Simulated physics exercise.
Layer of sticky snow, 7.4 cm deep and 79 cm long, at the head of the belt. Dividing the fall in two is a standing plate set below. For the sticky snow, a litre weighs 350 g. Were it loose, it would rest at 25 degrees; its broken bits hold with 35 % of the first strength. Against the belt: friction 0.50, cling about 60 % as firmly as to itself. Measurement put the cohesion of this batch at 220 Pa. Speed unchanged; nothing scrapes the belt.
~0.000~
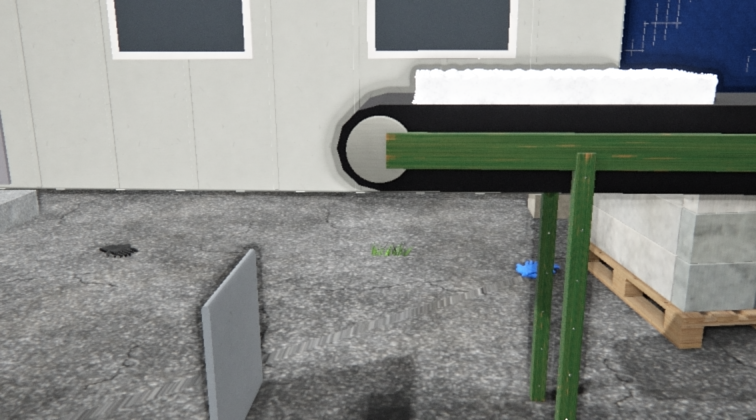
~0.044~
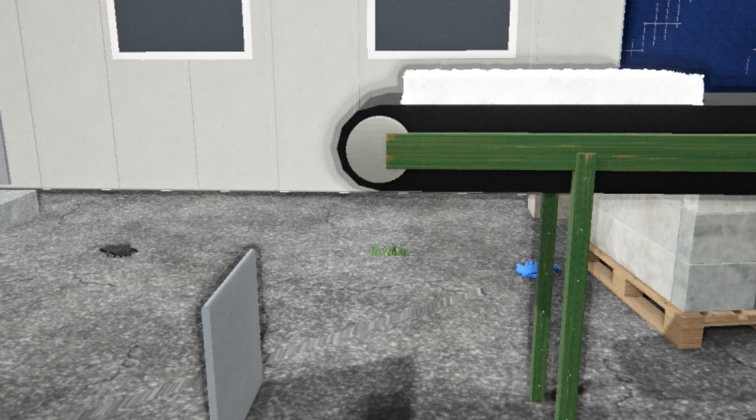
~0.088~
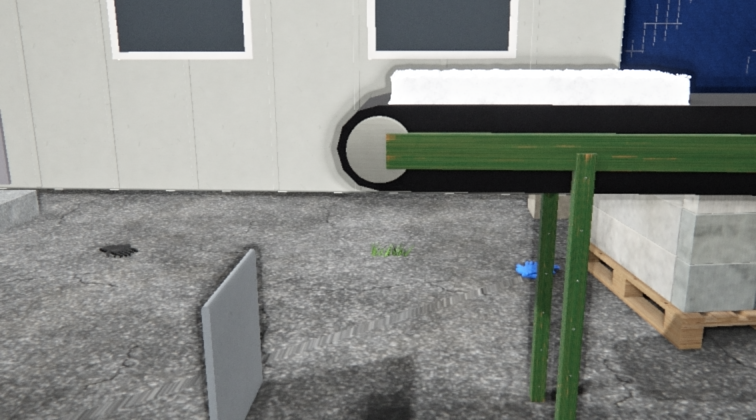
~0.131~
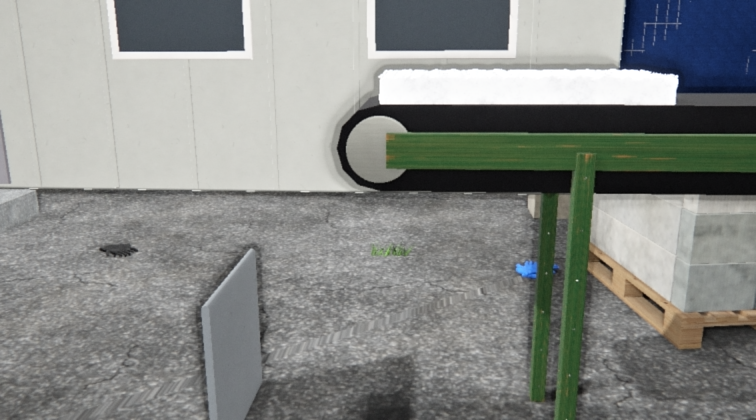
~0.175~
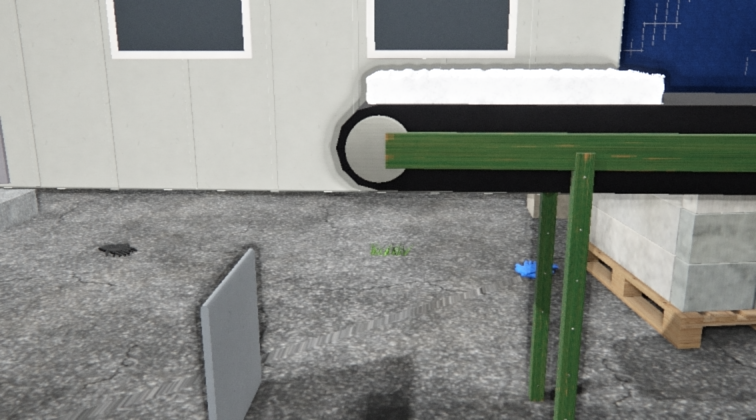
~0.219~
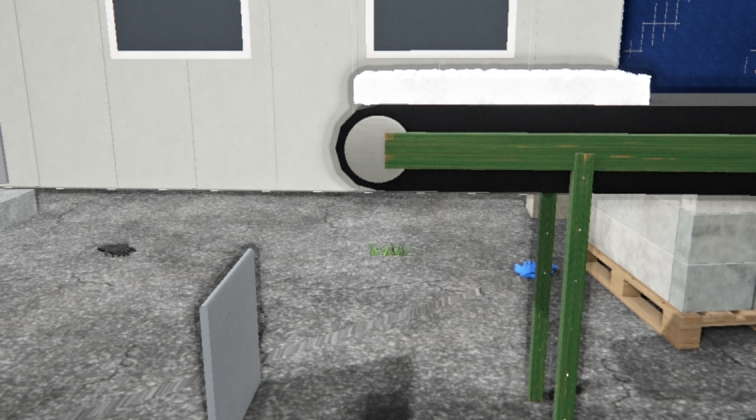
The footage shows a thick white layer of snow riding leftward on a black conveyor belt with a green frame, its front edge moving steadily over the roller at the left end, while a grey upright plate below stays still.
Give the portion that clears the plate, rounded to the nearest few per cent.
The portion that clears the plate is close to 0 %.
By 0.53 s, 0 % is beyond the plate's line.
By 0.89 s, 0 % is beyond the plate's line.
By 1.26 s, 0 % is beyond the plate's line.
By 1.63 s, 0 % is beyond the plate's line.
By 2.89 s, at the end, 0 % is beyond the plate's line.
